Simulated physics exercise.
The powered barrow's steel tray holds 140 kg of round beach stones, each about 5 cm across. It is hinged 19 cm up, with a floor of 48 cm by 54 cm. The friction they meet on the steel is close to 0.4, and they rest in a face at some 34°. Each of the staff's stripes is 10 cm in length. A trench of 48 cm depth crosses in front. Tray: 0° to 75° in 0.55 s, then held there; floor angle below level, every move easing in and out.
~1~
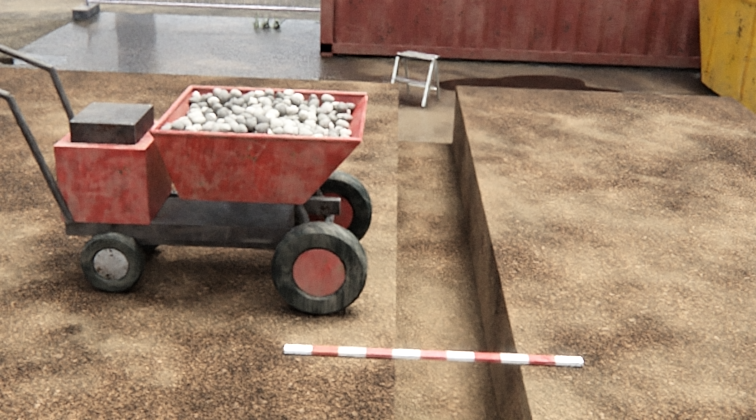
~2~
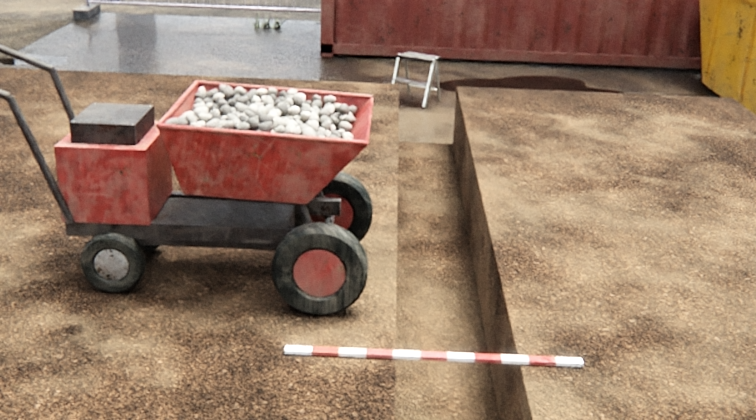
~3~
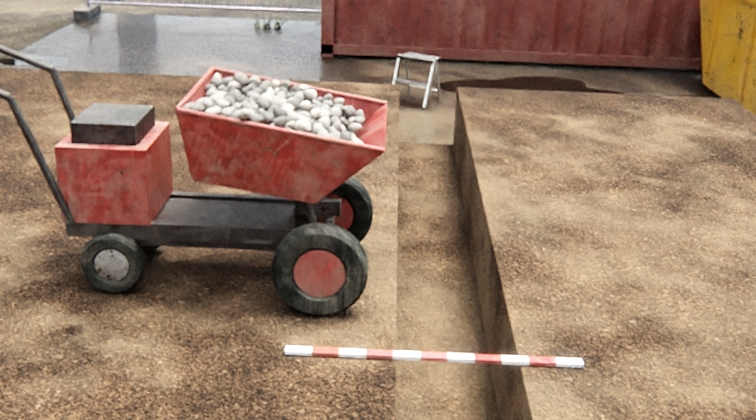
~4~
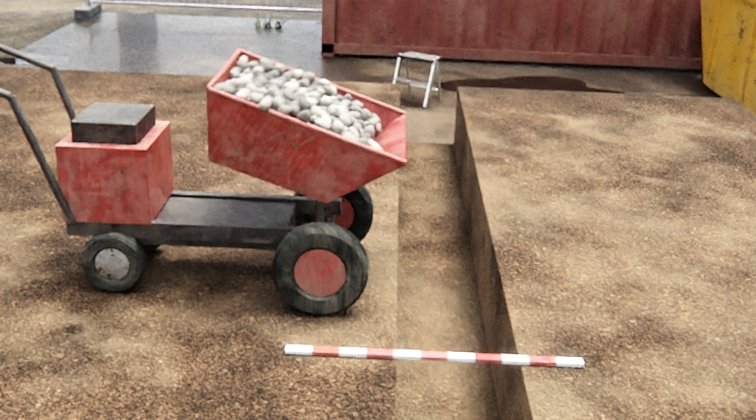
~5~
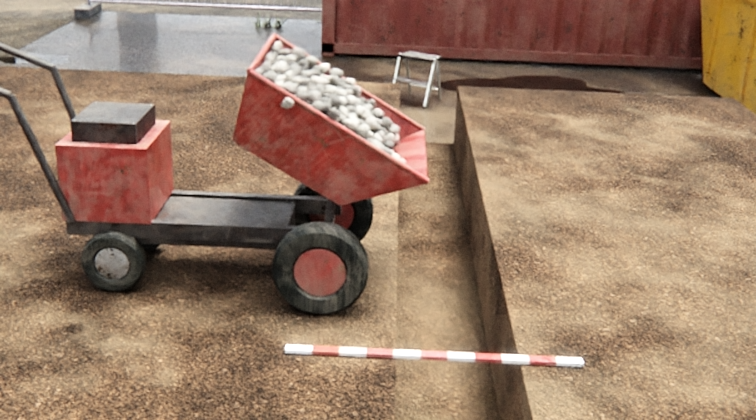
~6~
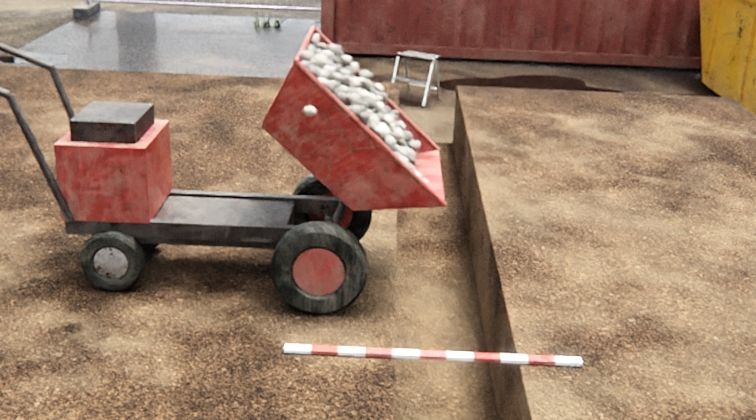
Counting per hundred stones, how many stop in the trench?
Some 28.
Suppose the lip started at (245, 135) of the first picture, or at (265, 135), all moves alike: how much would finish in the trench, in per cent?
Near 95 then near 95 percent.
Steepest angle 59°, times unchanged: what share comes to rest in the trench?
About 35%.
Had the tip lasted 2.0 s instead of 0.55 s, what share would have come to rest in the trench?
About 60%.
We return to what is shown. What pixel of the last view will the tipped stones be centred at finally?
The tipped stones centre close to (574, 284).
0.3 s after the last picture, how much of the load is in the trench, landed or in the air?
Something like 15 in a hundred.
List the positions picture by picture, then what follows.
In the first frame, the tray is at 0°, its lip at (360, 141); the top of the load is at (272, 99).
The second frame shows lip at (367, 144), floor tilted 2°, highest stones at (251, 96).
In the third frame, the tray is at 9°, its lip at (384, 151); the top of the load is at (227, 84).
The fourth frame shows lip at (406, 163), floor tilted 19°, highest stones at (252, 68).
In the fifth frame, the tray is at 30°, its lip at (428, 182); the top of the load is at (281, 54).
In the sixth frame, the tray is at 43°, its lip at (445, 205); the top of the load is at (312, 48).
Then, 0.1 s after the last picture the floor is at 63°, 100 % in the tray; the foremost stones are at (455, 217).
Then, 0.3 s after the last picture the floor is at 75°, 42 % in the tray, 15 % in the trench, 43 % past the trench; the foremost stones are at (567, 286).
Then, 0.7 s after the last picture the floor is at 75°, 1 % in the tray, 25 % in the trench, 73 % past the trench; the foremost stones are past the picture's edge.
Then, 2.7 s after the last picture the floor is at 75°, 0 % in the tray, 28 % in the trench, 72 % past the trench; the foremost stones are past the picture's edge.
